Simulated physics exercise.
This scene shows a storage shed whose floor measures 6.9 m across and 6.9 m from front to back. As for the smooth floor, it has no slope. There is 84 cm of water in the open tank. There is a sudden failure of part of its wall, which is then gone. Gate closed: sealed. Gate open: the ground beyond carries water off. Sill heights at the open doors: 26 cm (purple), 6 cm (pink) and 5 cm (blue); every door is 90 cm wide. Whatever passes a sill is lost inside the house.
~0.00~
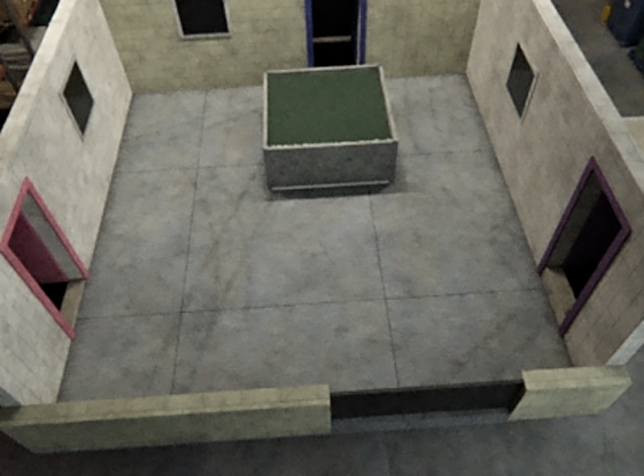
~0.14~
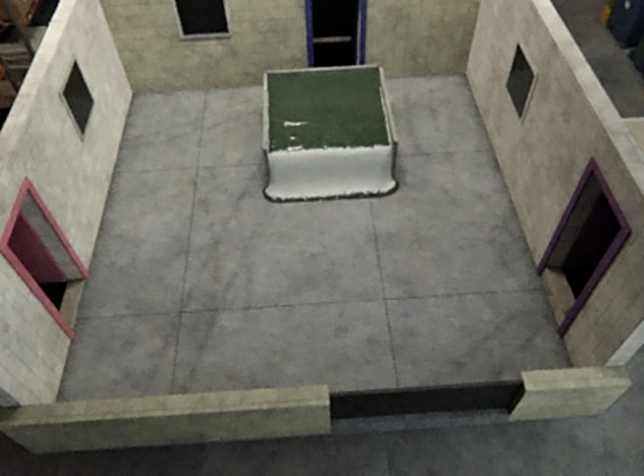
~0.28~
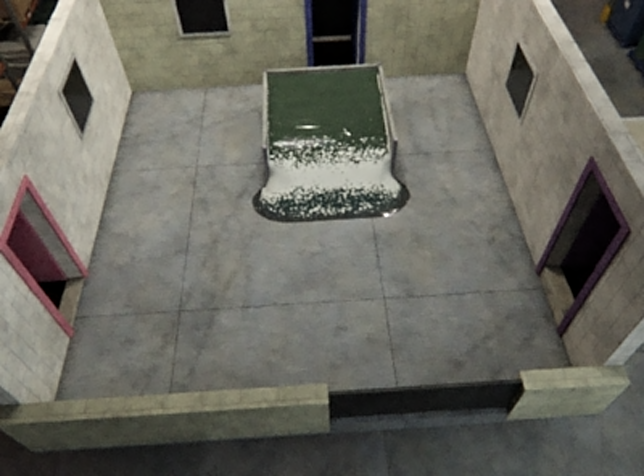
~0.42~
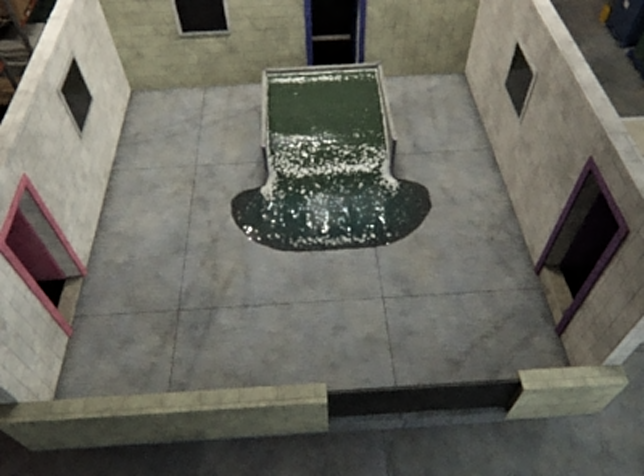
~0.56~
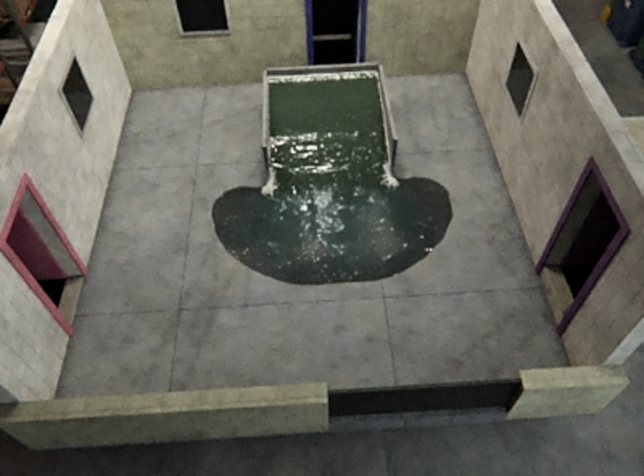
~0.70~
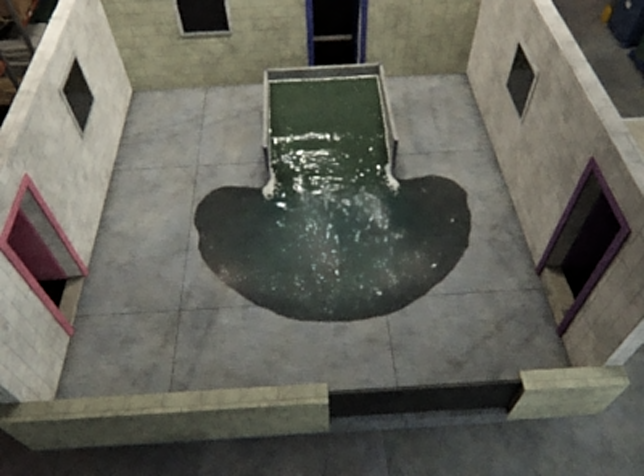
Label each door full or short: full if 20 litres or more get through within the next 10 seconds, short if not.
Purple door: Short; pink door: Full; blue door: Full.
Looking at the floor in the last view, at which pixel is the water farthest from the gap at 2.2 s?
Roughly at pixel (49, 423).
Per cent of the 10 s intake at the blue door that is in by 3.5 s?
By that time, around 0 per cent.
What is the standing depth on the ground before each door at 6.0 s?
Depths (cm): Purple = 10; pink = 11; blue = 0.
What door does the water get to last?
The blue door.
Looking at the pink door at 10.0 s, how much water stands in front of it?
I'd say close to 8.0 cm.
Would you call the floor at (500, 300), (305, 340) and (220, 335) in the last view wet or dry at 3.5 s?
Going through the three points: Awash, then awash, then awash.
After 1.4 s water covers 45 % of the floor and is deepest (39 cm) near (343, 405); purple door 2 cm at the sill, 0 L in, pink door not reached, blue door not reached.
After 2.2 s water covers 55 % of the floor and is deepest (52 cm) near (564, 391); purple door 14 cm at the sill, 0 L in, pink door 3 cm at the sill, 0 L in, blue door not reached.
After 3.5 s water covers 55 % of the floor and is deepest (34 cm) near (49, 423); purple door 23 cm at the sill, 2 L in, pink door 15 cm at the sill, 6 L in, blue door not reached.
After 6.0 s water covers 95 % of the floor and is deepest (18 cm) near (465, 74); purple door 10 cm at the sill, 3 L in, pink door 11 cm at the sill, 57 L in, blue door not reached.
After 10.0 s water covers 100 % of the floor and is deepest (16 cm) near (310, 105); purple door 5 cm at the sill, 3 L in, pink door 8 cm at the sill, 96 L in, blue door 14 cm at the sill, 37 L in.
